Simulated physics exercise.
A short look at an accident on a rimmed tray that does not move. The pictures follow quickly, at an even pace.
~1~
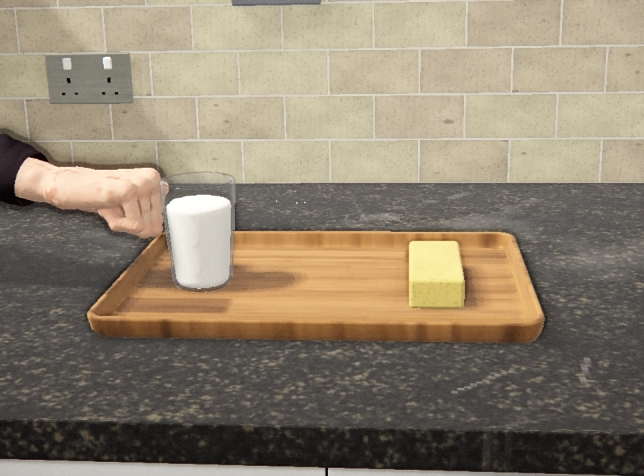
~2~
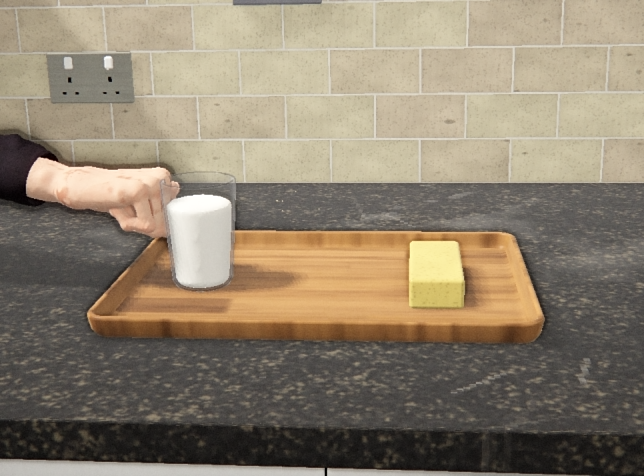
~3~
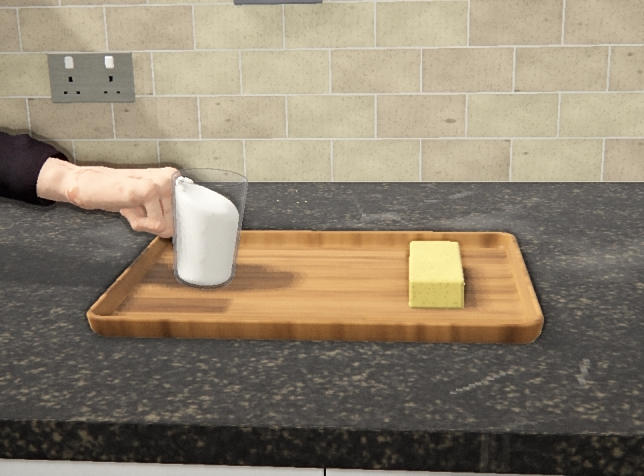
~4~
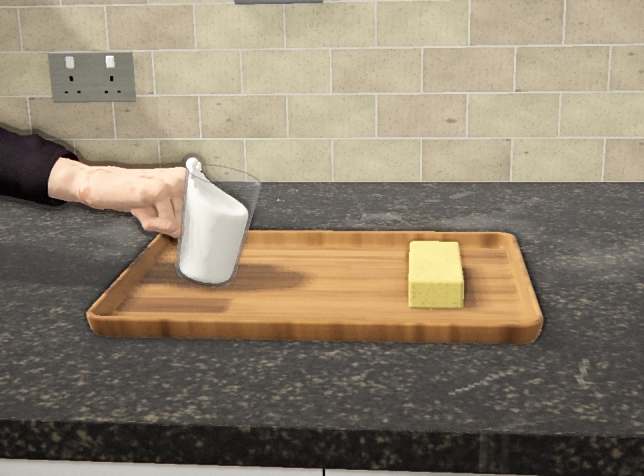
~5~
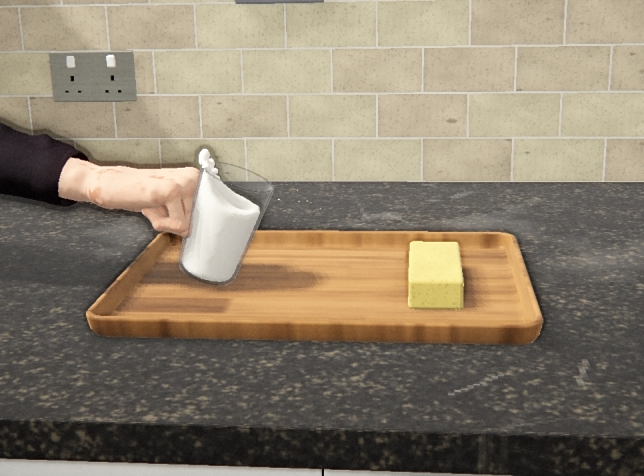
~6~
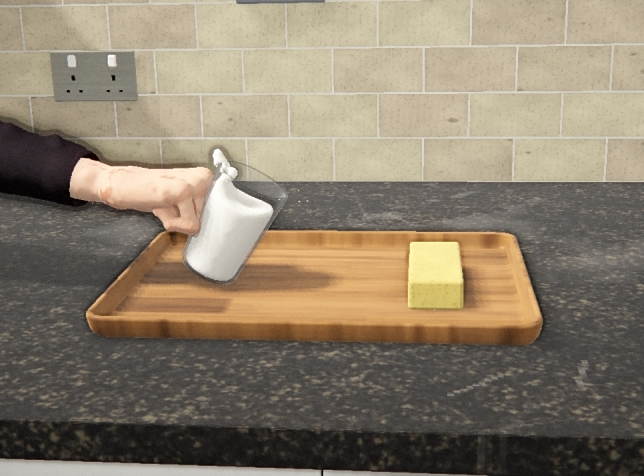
A hand gripped a clear cup of white liquid on a wooden tray and tilted it steadily to the right, as the liquid sloshed up the left side and a yellow block stayed still.
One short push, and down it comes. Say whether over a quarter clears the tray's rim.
After the fall three quarters and more stay on the tray.
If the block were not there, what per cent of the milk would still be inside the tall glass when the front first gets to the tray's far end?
Some 45 per cent.
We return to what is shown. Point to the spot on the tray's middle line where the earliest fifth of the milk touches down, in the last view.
Close to (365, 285).
A moment on, the tall glass lies on its side and 93 per cent is in the glass, 0 on the tray and 7 above or beyond its rim.
Next, the tall glass lies on its side and 48 per cent is in the glass, 35 on the tray and 16 above or beyond its rim.
Then the tall glass lies on its side and 25 per cent is in the glass, 50 on the tray and 25 above or beyond its rim.
Later the tall glass lies on its side and 13 per cent is in the glass, 75 on the tray and 12 above or beyond its rim.
Finally, 88 per cent is held by tray and glass, 12 is off the tray.
